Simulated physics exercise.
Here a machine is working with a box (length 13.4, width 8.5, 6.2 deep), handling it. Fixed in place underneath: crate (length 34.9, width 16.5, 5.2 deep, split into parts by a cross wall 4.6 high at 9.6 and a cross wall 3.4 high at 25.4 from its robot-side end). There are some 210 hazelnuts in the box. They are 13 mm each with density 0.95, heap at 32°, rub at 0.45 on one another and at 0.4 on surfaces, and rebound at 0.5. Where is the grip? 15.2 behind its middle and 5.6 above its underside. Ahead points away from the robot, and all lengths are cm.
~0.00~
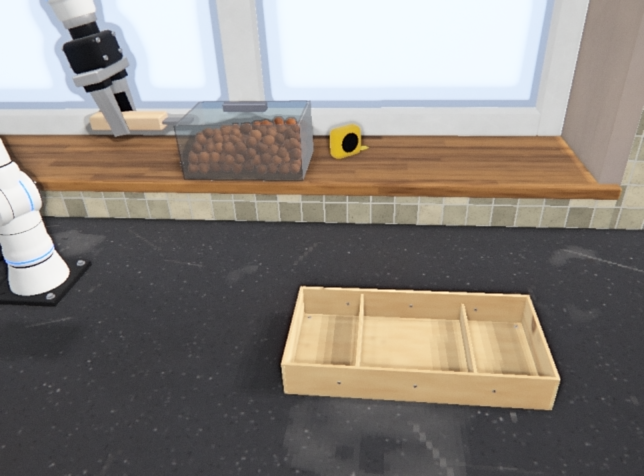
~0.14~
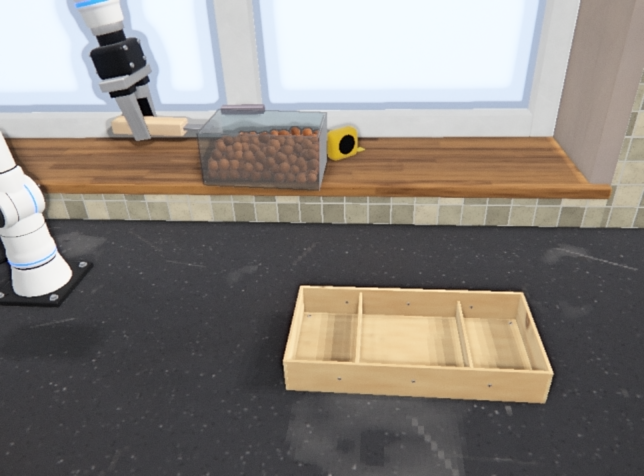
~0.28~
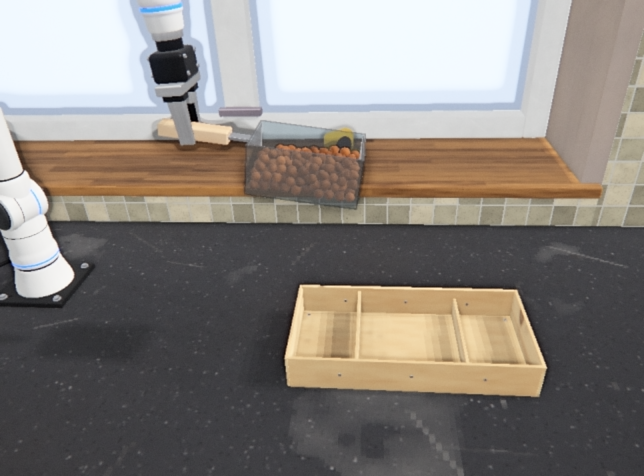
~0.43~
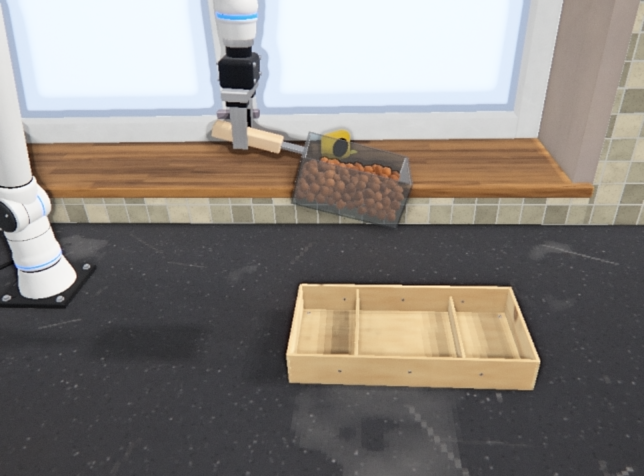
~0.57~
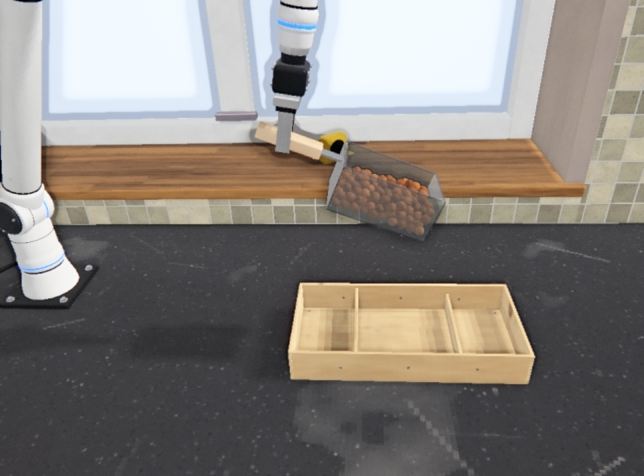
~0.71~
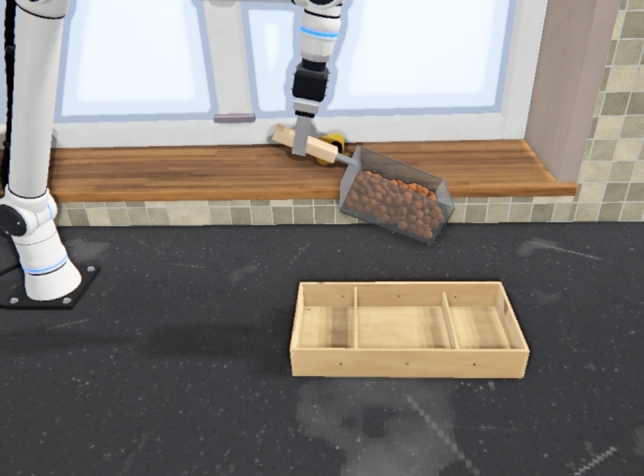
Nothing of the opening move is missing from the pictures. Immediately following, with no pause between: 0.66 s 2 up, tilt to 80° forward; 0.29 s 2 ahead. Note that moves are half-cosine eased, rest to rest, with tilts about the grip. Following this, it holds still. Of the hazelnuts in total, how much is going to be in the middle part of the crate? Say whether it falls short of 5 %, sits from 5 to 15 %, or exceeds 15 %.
It exceeds 15 %.
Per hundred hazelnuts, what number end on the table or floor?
I'd put it at roughly 0 per cent.
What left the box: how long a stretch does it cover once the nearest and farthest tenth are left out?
Roughly 14 centimetres.
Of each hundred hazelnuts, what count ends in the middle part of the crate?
The share comes to around 30 per cent.
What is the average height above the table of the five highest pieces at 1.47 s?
26 cm, more or less.
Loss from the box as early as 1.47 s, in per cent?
Roughly 10 per cent by then.
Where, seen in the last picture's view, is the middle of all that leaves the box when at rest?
Centre estimate: About (397, 337).
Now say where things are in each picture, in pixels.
In the first frame, box floor at (251, 162), level; upper third of the load around (256, 135), from x 195 to 305, top at y 125; 206 in the box.
In the second frame, box floor at (268, 169), tilted 2° forward; upper third of the load around (270, 145), from x 215 to 320, top at y 130.
In the third frame, box floor at (305, 183), tilted 8° forward; upper third of the load around (297, 160), from x 255 to 355, top at y 150.
In the fourth frame, box floor at (346, 198), tilted 16° forward; upper third of the load around (331, 175), from x 300 to 400, top at y 160.
In the fifth frame, box floor at (376, 208), tilted 22° forward; upper third of the load around (361, 185), from x 335 to 430, top at y 170.
In the sixth frame, box floor at (386, 211), tilted 24° forward; upper third of the load around (372, 189), from x 350 to 440, top at y 175; 206 in the box.
By 1.09 s, tilted 59° forward, highest piece 27 above the table; 206 in the box.
By 1.47 s, tilted 80° forward, highest piece 27 above the table; 186 in the box, 12 in the middle part, 4 in the robot-side part, 4 in flight or on a rim.
By 1.86 s, tilted 80° forward, highest piece 27 above the table; 151 in the box, 44 in the middle part, 4 in the robot-side part, 7 in flight or on a rim.
By 2.91 s, tilted 80° forward, highest piece 27 above the table; 136 in the box, 66 in the middle part, 4 in the robot-side part.
Final count, 136 in the box, 66 in the middle part, 4 in the robot-side part. That is 32 % in the middle part of the crate.
